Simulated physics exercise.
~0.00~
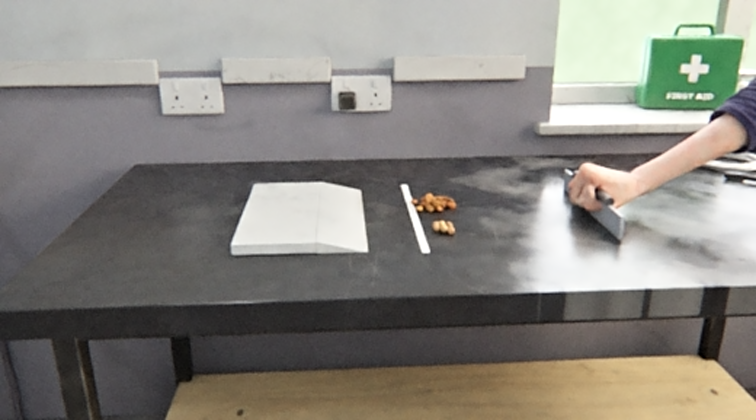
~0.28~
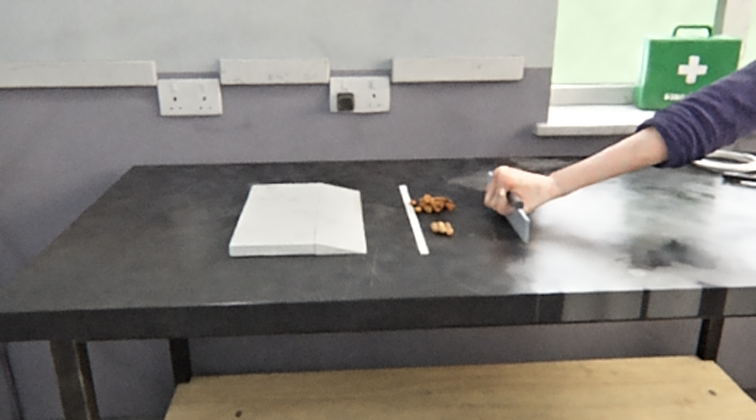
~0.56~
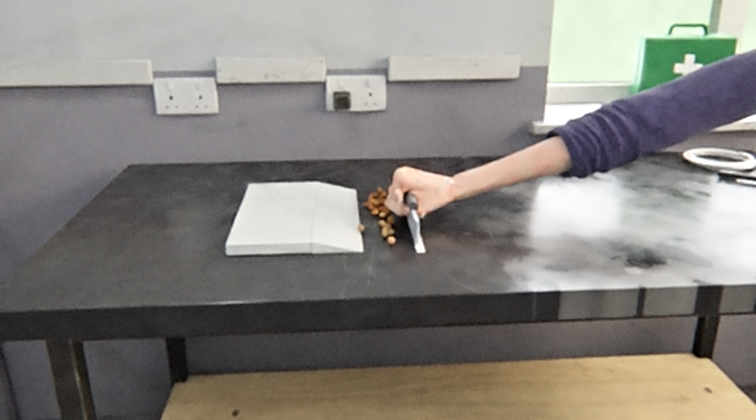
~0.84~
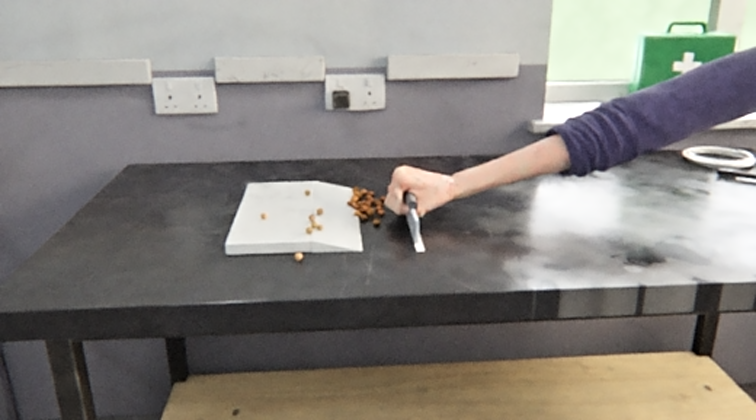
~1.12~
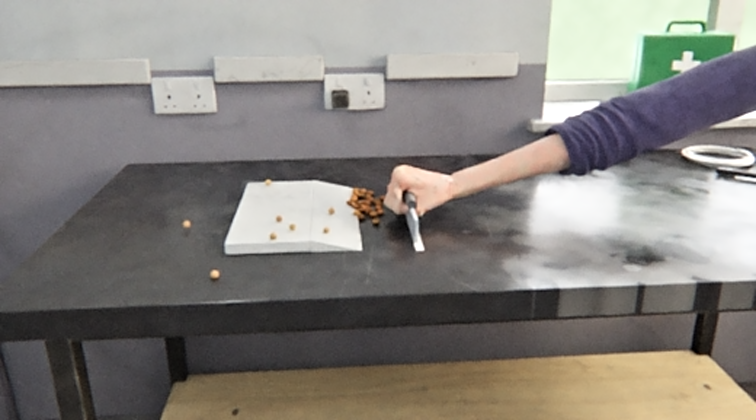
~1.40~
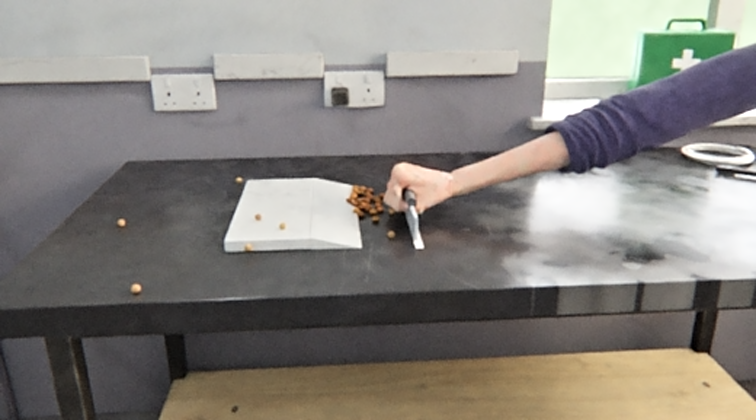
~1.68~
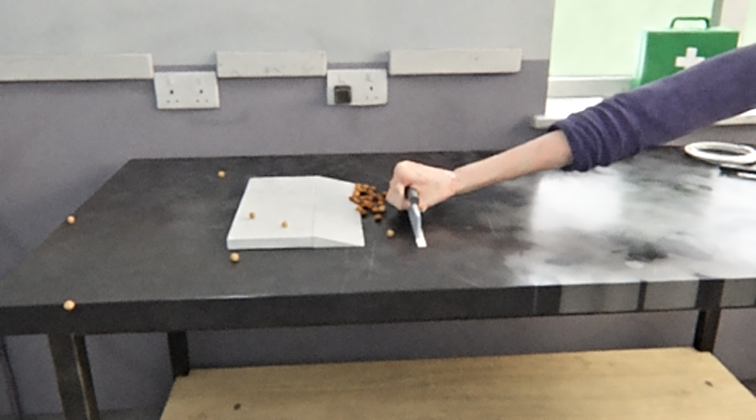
A hand swept a scraper leftward across a dark table into two small piles of little brown balls and stopped at the white tape, sending several rolling over the pale wedge and beyond, while most of the far pile stayed heaped at its edge.
